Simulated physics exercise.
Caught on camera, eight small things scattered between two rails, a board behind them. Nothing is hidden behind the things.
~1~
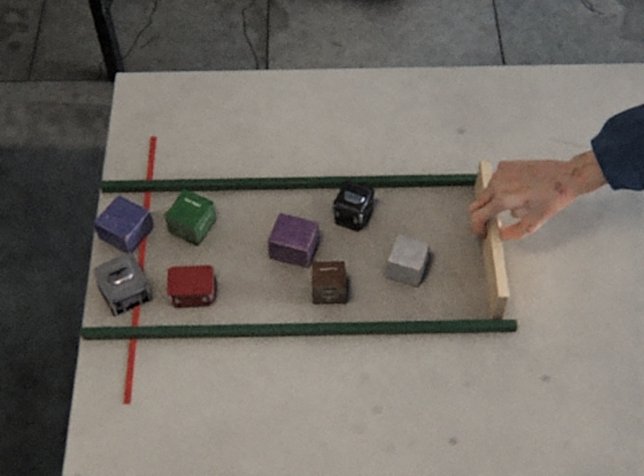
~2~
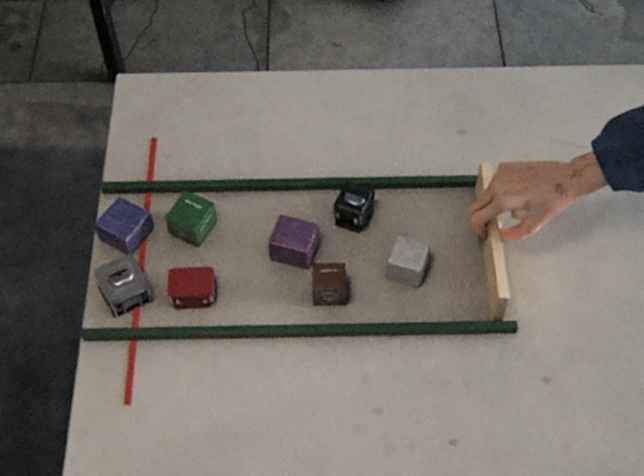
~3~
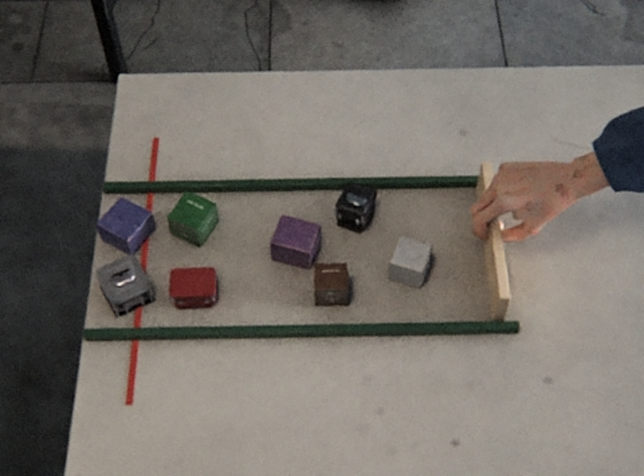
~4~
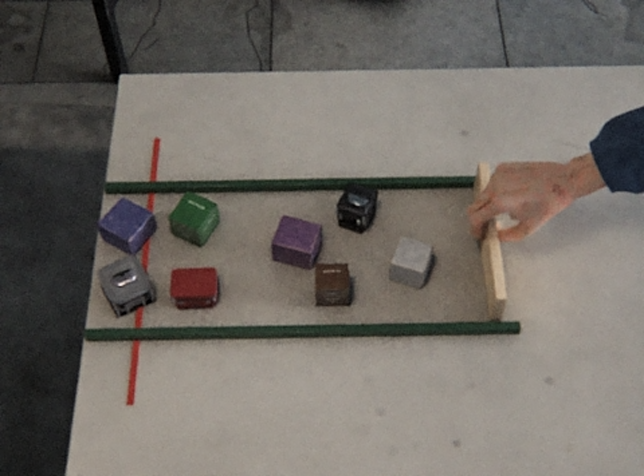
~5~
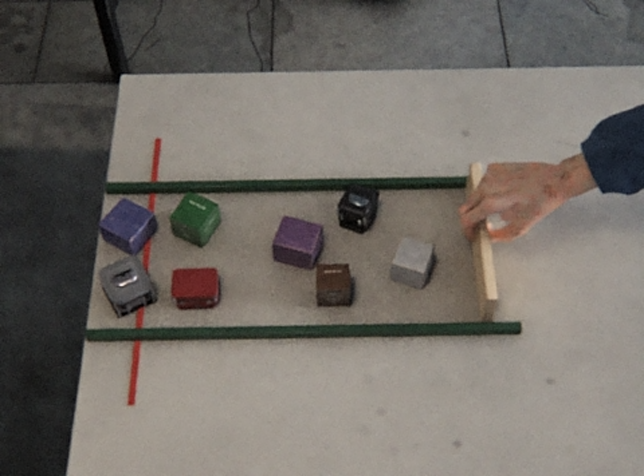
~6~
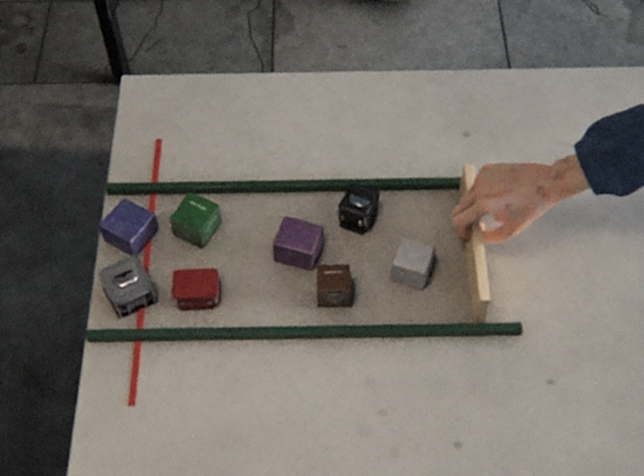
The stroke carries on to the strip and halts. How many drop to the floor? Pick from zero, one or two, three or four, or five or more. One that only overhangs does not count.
Outcome: The number that fall off is three or four.
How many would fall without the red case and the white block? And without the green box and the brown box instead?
First 3, then 3.
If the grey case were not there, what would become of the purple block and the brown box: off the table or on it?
The purple block remains up, the brown box is kept.
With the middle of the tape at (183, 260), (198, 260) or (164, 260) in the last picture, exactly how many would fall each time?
It would be 1, 0 and 2.
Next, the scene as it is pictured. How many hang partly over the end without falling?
That would be 1.
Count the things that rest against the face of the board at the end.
The number is 3.
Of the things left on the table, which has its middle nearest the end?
The purple block.
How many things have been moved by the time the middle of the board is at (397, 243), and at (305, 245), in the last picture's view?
The counts are 1 and 4.
Soon after, none off yet; blue block at rest near (129, 227); grey case at rest near (128, 287); green box at rest near (196, 220).
After that, none off yet; blue block at rest near (129, 227); grey case at rest near (128, 287); green box displaced a little near (183, 215).
In the end, the number that fall off is three or four; gone, red case, green box, grey case and blue block.
